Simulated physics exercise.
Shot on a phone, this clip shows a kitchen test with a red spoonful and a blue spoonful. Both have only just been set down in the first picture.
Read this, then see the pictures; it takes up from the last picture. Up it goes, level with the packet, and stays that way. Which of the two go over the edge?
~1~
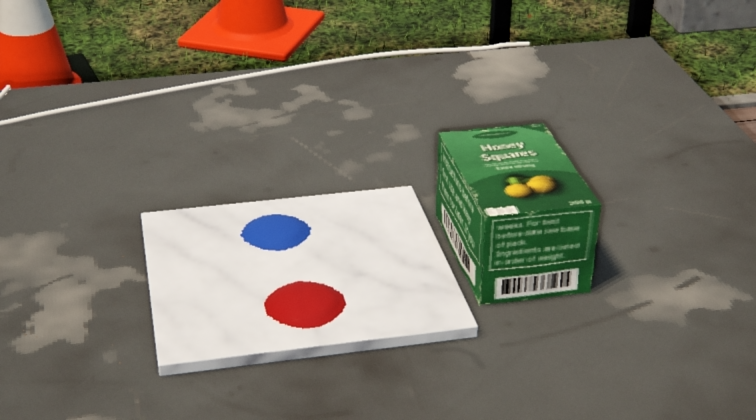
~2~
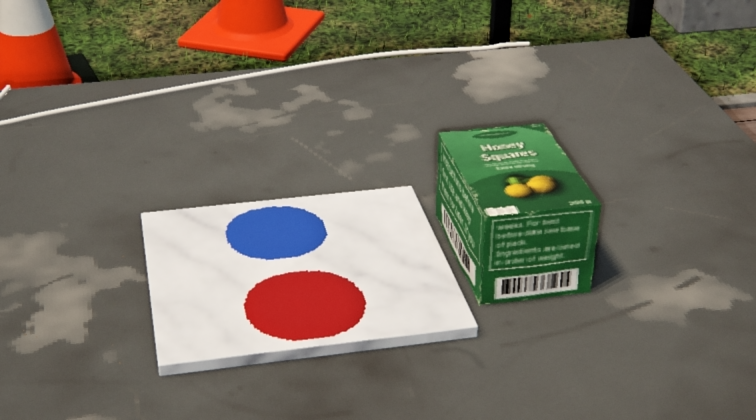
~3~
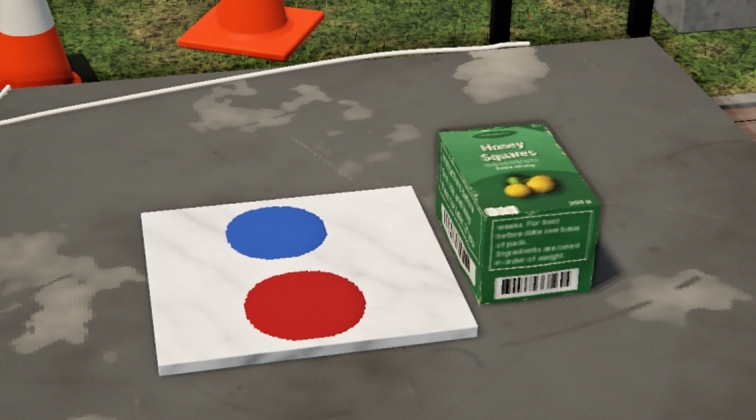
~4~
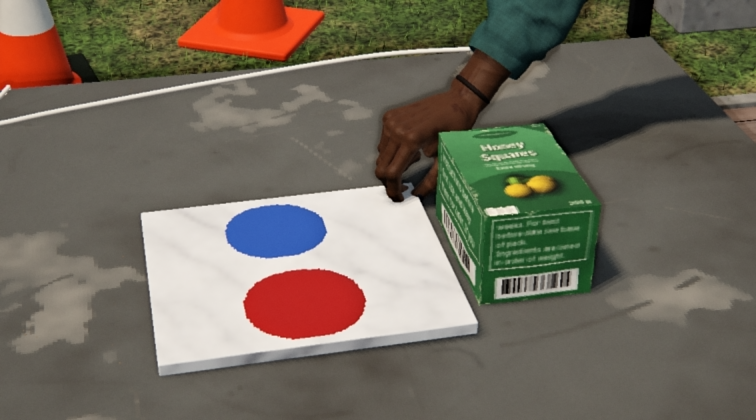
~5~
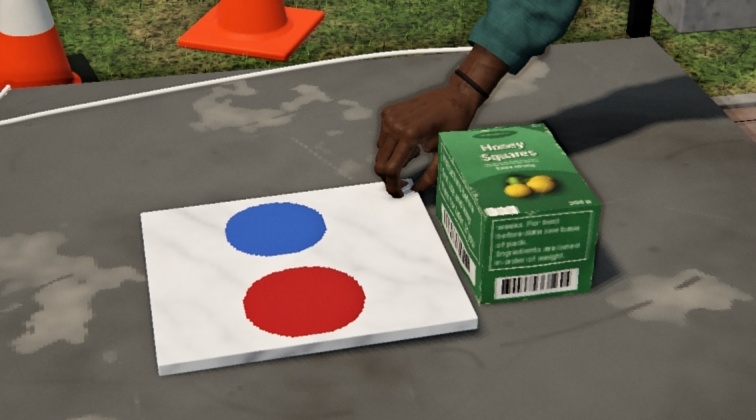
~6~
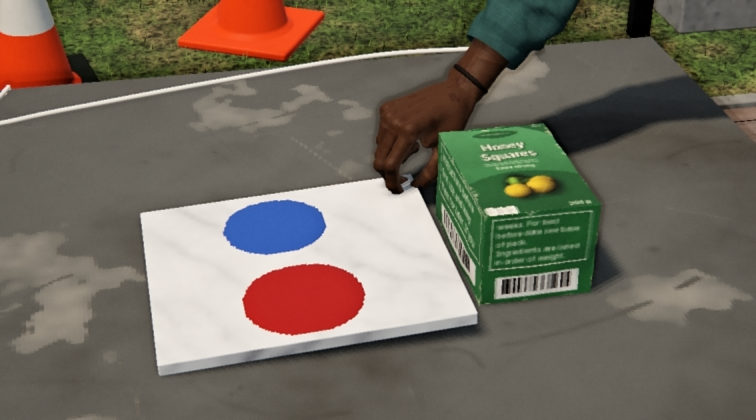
I'd say the red spoonful goes over and the blue spoonful goes over.
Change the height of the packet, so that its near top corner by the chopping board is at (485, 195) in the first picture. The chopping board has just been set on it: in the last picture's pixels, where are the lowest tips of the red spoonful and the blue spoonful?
The first tip is at (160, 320), the second at (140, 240).
Next, slope about 23°; the red spoonful has crept down a long way; the blue spoonful has crept down a long way.
After that, the red spoonful is dripping off the low end; the blue spoonful is dripping off the low end.
Finally, slope about 23°; the red spoonful is dripping off the low end; the blue spoonful is dripping off the low end.
